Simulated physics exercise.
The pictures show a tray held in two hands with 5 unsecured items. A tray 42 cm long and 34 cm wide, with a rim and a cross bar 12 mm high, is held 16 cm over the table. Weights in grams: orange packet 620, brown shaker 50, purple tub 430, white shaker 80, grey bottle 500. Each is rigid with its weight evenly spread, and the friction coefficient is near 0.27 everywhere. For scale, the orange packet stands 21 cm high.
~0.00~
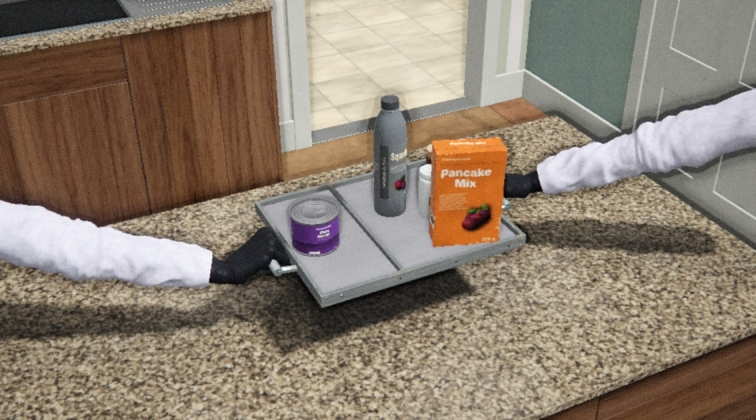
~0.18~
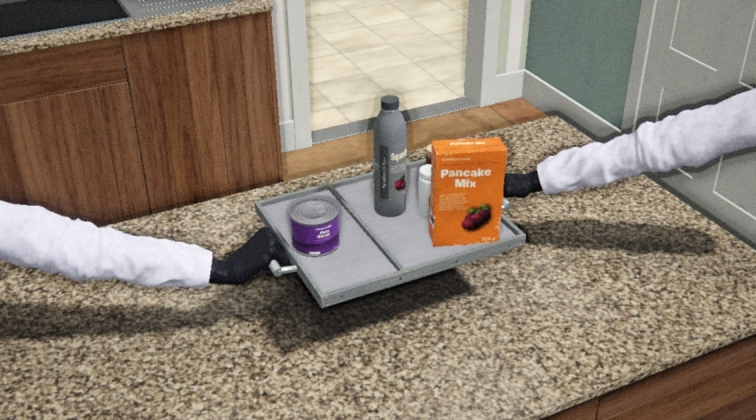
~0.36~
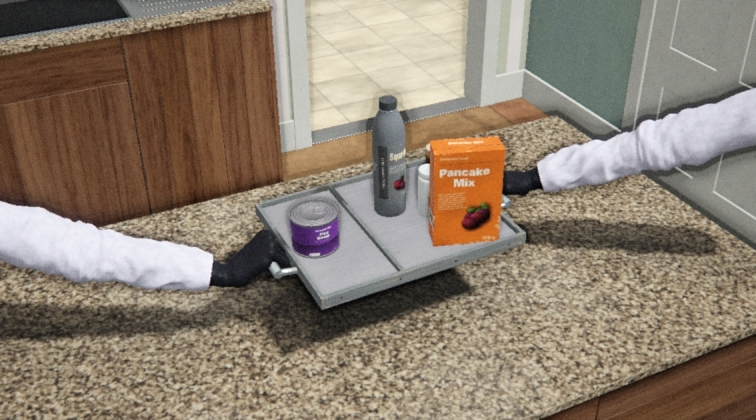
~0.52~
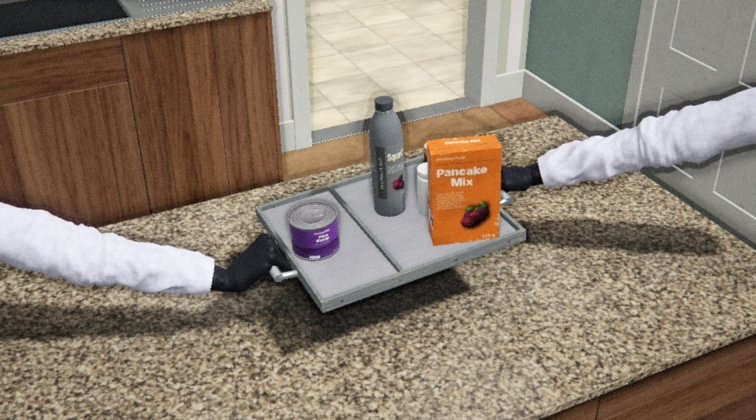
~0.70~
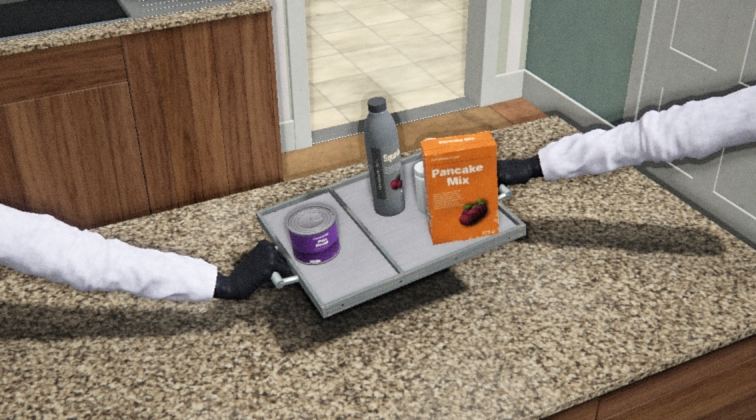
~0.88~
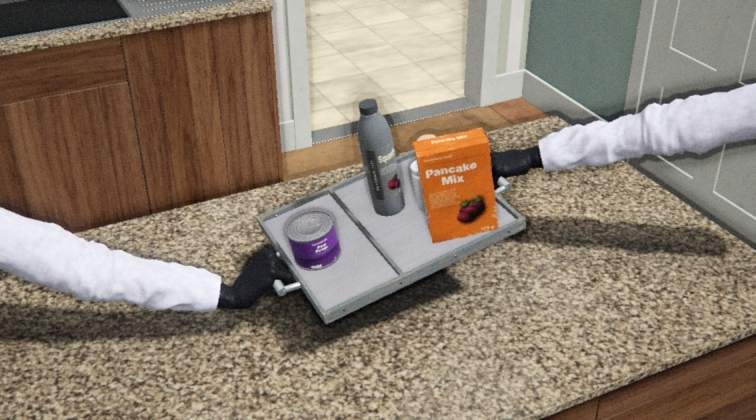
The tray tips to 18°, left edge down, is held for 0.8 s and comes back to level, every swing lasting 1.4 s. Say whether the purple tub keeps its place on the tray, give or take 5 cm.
The purple tub keeps its place.
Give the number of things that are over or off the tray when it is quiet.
That comes to 3.
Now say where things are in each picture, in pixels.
In the first frame, tray level; purple tub (315, 227); orange packet (466, 193).
In the second frame, tray level; grey bottle (390, 156).
In the third frame, tray at 1°, left edge down; orange packet (465, 192).
In the fourth frame, tray at 3°, left edge down; grey bottle (387, 156).
In the fifth frame, tray at 7°, left edge down; orange packet (461, 189).
In the sixth frame, tray at 11°, left edge down; purple tub (314, 240).
After 1.78 s, tray at 18°, left edge down; grey bottle tipped 19° from how it sat; orange packet slid 9 cm; white shaker slid 9 cm.
After 2.28 s, tray at 18°, left edge down; brown shaker on its side; white shaker on its side; grey bottle on its side.
After 2.78 s, tray at 14°, left edge down; grey bottle now off the tray; brown shaker on its side; white shaker on its side.
At rest (4.2 s), off the tray, grey bottle; tipped over on the tray, brown shaker and white shaker; not toppled but over 5 cm from the start, orange packet; the last one in place, give or take 5 cm. In the last view, purple tub near (312, 228).
